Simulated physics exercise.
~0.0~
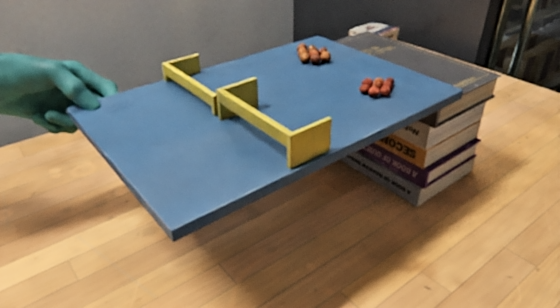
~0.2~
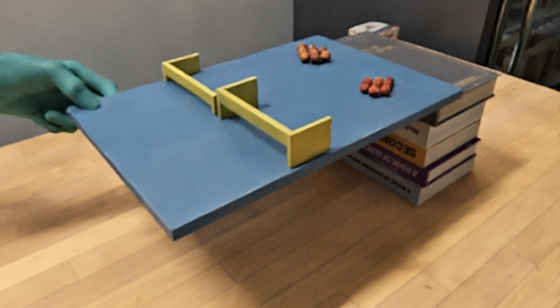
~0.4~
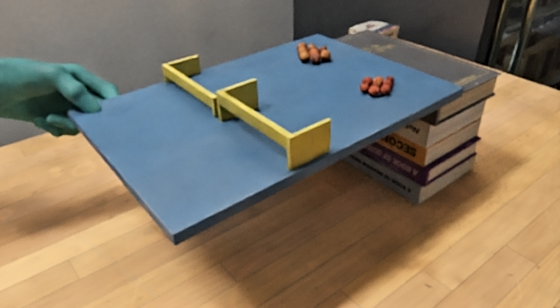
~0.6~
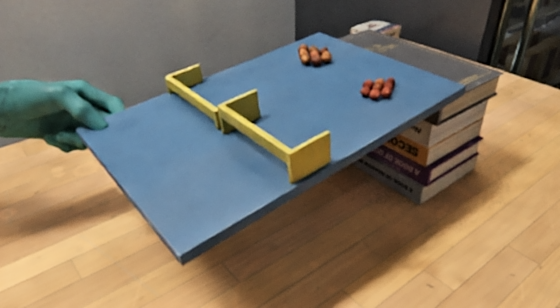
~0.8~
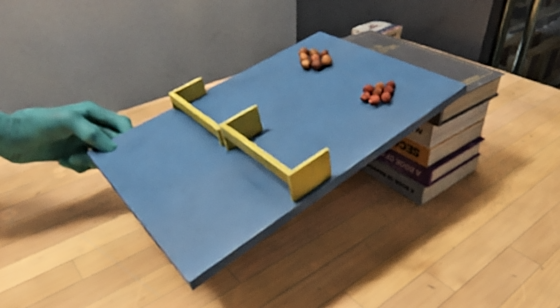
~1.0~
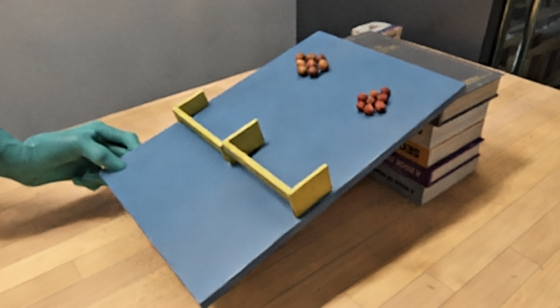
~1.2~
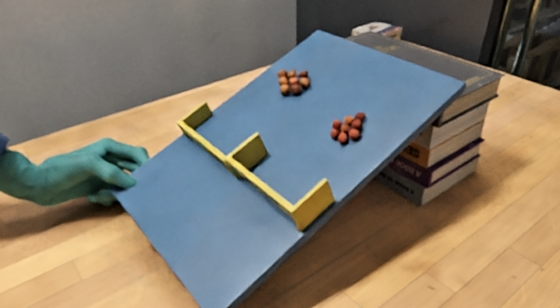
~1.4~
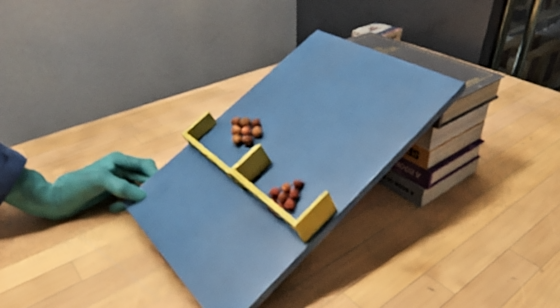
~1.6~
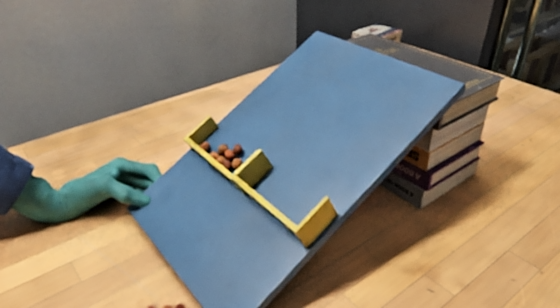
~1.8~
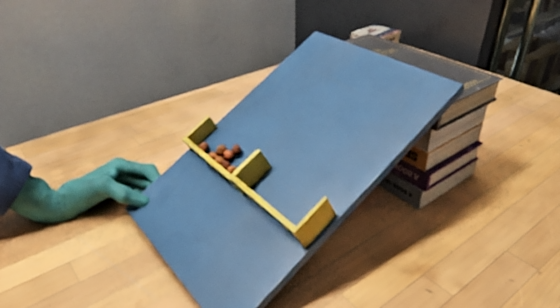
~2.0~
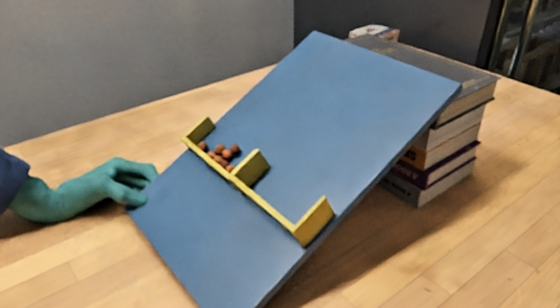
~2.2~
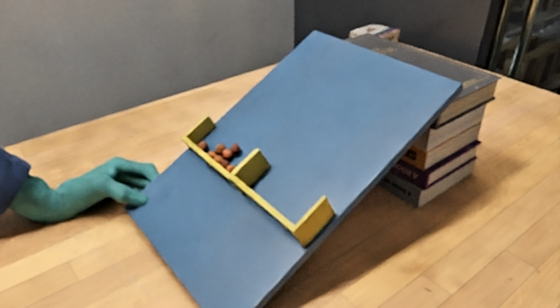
Two clusters of small reddish-brown balls rolled down a blue board as a green-gloved hand lowered its free end from a stack of books to the wooden table; the front cluster passed the yellow barrier and left the board, while the back one stayed caught behind it.
